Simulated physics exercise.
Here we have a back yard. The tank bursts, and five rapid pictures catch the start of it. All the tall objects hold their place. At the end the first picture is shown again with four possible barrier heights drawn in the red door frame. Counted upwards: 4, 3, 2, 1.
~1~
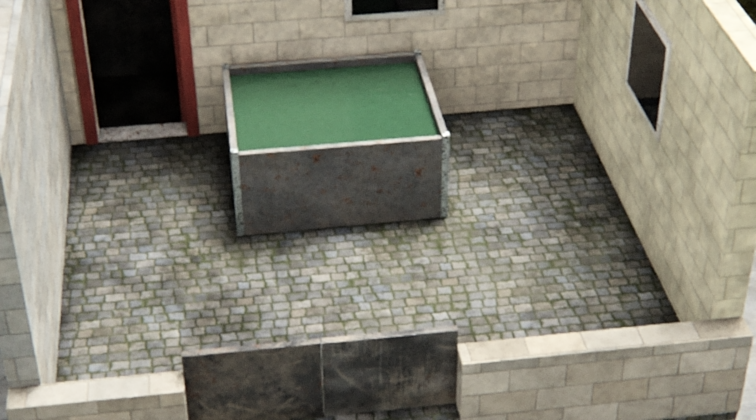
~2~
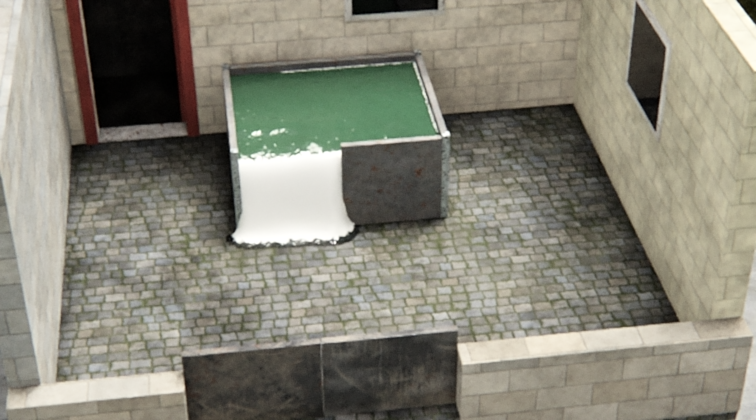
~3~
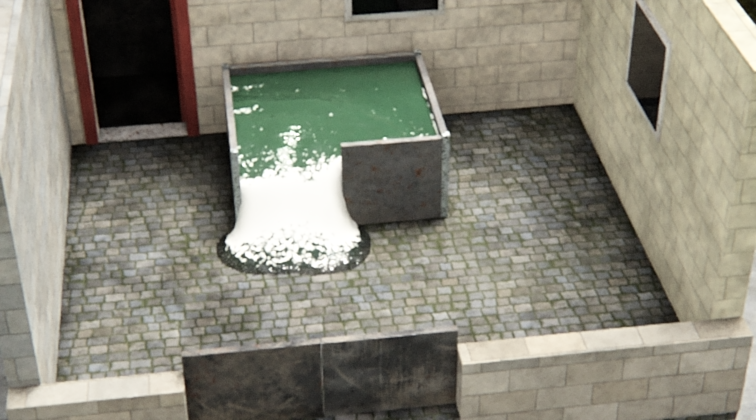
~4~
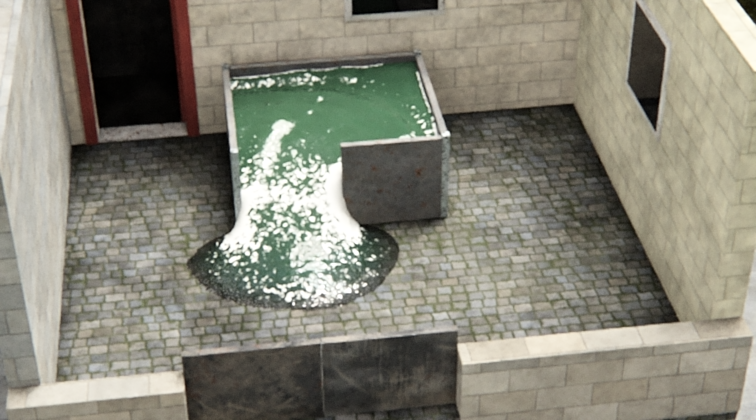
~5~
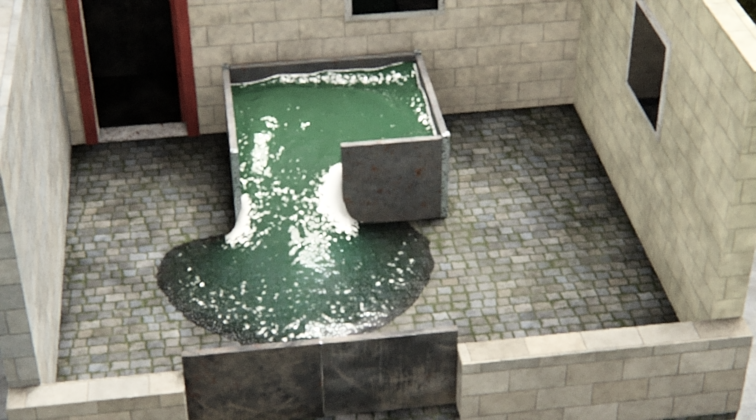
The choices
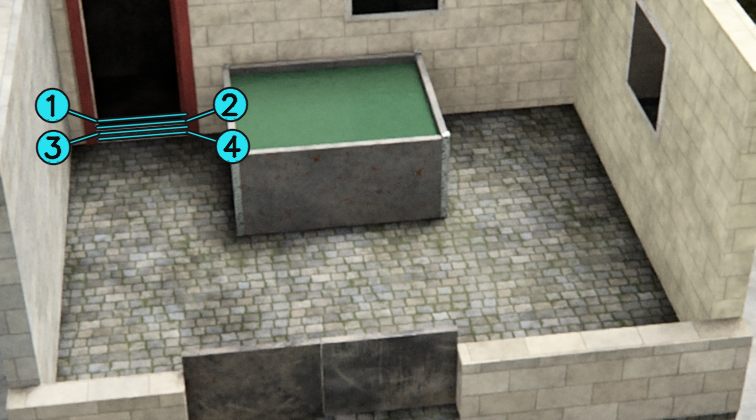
Green water rests in a square tank in a walled, cobbled yard, then pours out through the open left part of the tank's front, foaming white and spreading across the stones toward the dark gate in a widening pool.
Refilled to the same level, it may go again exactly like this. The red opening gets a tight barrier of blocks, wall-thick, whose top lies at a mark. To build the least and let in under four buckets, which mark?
2 will do.
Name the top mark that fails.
Mark 3.
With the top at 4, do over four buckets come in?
Yes, that goes wrong.
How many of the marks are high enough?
Two.
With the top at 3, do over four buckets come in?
Yes, it does.
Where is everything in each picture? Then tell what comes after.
In the first picture, water in the tank at rest, its middle at (331, 108); foot of the red doorway at (143, 139); shut gate at (321, 352).
In the second picture, front seen at (239, 239), 1 % of the ground wet.
In the third picture, front seen at (349, 261), 4 % of the ground wet.
In the fourth picture, front seen at (322, 302), 8 % of the ground wet.
In the fifth picture, front seen at (321, 337), 16 % of the ground wet.
On the marked copy, 1 at (141, 117); 2 at (142, 124); 3 at (142, 130); 4 at (143, 135); from the bottom up 4, 3, 2, 1.
For mark 1, nothing gets over.
For mark 2, a splash gets over, under a bucket.
For mark 3, about 9 bucketfuls get in.
For mark 4, dozens of bucketfuls pour in.
